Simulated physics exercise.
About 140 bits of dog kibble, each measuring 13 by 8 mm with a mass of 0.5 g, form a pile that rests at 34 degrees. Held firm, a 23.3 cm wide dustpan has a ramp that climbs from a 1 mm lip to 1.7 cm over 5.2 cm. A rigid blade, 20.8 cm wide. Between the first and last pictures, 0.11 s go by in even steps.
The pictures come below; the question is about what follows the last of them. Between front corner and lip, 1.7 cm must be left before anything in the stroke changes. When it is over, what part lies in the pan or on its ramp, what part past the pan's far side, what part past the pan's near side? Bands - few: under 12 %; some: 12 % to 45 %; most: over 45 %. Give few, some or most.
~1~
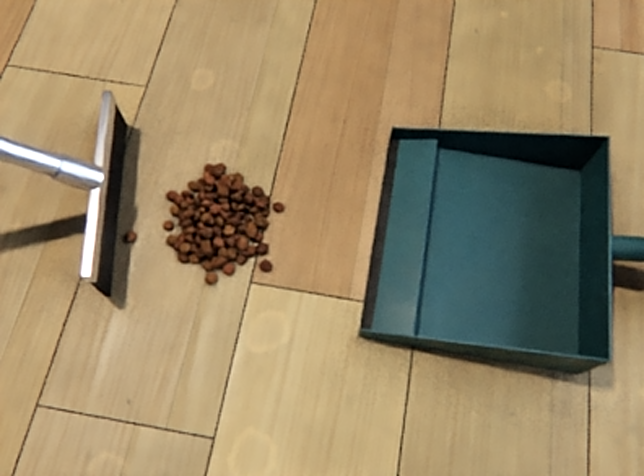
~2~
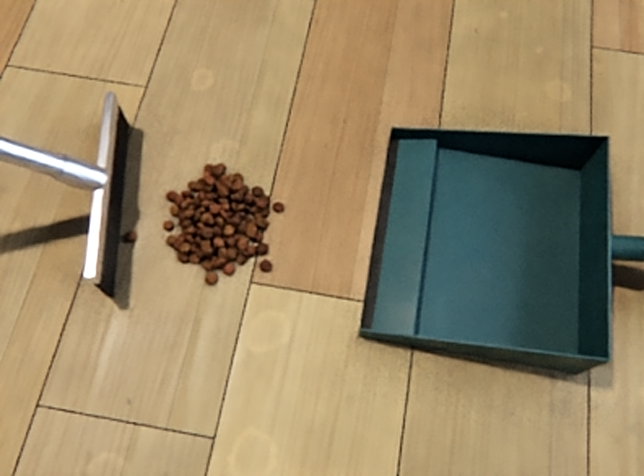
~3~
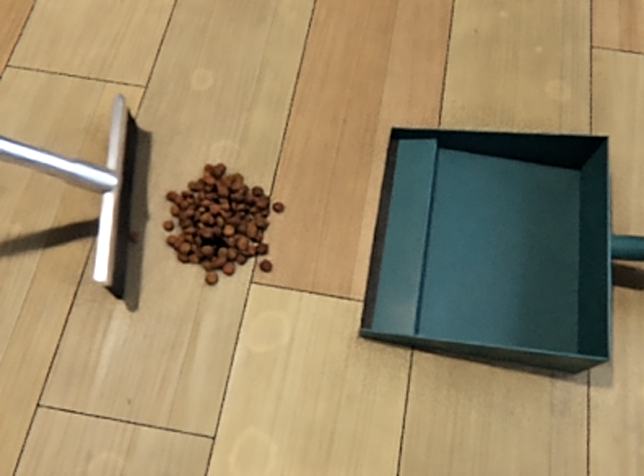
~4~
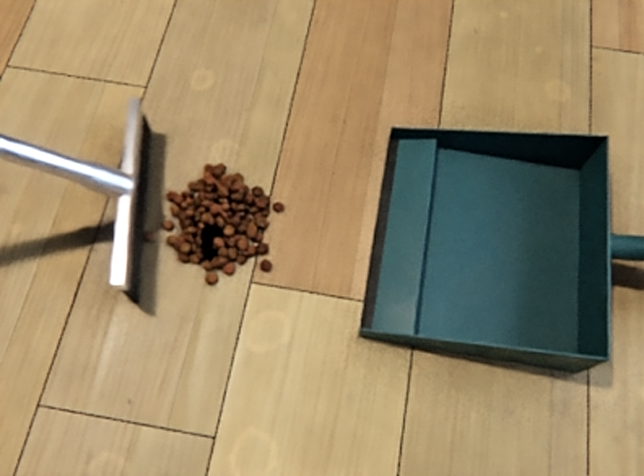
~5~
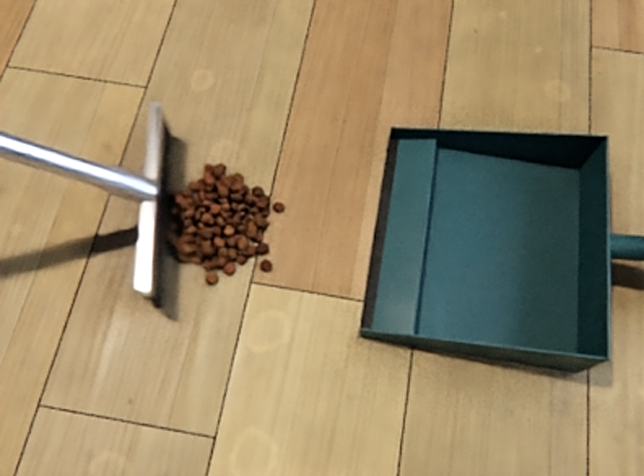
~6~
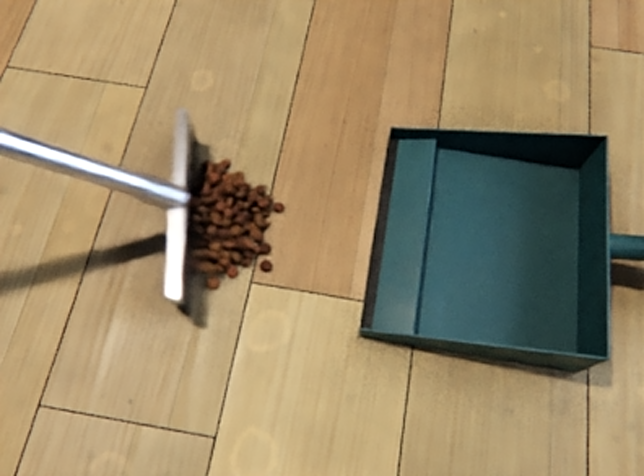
Pan: Most, far side: Few, near side: Few.
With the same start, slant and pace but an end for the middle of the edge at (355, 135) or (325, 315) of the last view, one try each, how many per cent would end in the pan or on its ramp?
The two tries give roughly 55 and 50 %.
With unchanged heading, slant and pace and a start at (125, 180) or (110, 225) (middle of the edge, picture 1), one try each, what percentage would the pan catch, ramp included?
Estimates: 70 percent and 65 percent.
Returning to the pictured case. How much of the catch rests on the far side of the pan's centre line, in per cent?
Around 50 percent.
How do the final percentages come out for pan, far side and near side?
Well, the pan ends up with 75 percent, the far side with 5 percent, the near side with 5 percent.
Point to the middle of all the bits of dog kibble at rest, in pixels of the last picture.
Est. centre at rest: (412, 237) px.
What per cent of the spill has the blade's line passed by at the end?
Roughly 0 per cent of it.
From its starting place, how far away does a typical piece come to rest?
About 22 cm.
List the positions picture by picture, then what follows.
Blade from (90, 277) to (110, 100), moved 0.0 cm, 0 of the pieces shifted so far; middle of the pieces at (219, 218); pan at (495, 251), in the first picture.
Blade from (94, 278) to (113, 101), moved 0.3 cm, 0 of the pieces shifted so far; middle of the pieces at (219, 218), in the second picture.
Blade from (104, 280) to (122, 103), moved 1.4 cm, 0 of the pieces shifted so far; middle of the pieces at (219, 218), in the third picture.
Blade from (121, 284) to (137, 107), moved 3.0 cm, 1 of the pieces shifted so far; middle of the pieces at (219, 218), in the fourth picture.
Blade from (146, 290) to (158, 112), moved 5.5 cm, 2 of the pieces shifted so far; middle of the pieces at (219, 218), in the fifth picture.
Blade from (175, 298) to (185, 118), moved 8.5 cm, 113 of the pieces shifted so far; middle of the pieces at (224, 219); pan at (494, 250), in the sixth picture.
Then, 0.07 s after the last picture, middle of the blade 9 cm from the lip; 0 % over the lip, far side 0 %, near side 0 %.
Then, 0.12 s after the last picture, middle of the blade 5 cm from the lip; 10 % over the lip, far side 0 %, near side 5 %.
Then, 0.31 s after the last picture, middle of the blade 4 cm from the lip; 75 % over the lip, far side 5 %, near side 5 %.
In the end, pan 75 %, far side 5 %, near side 5 %, in front of the lip or behind the blade 20 %.
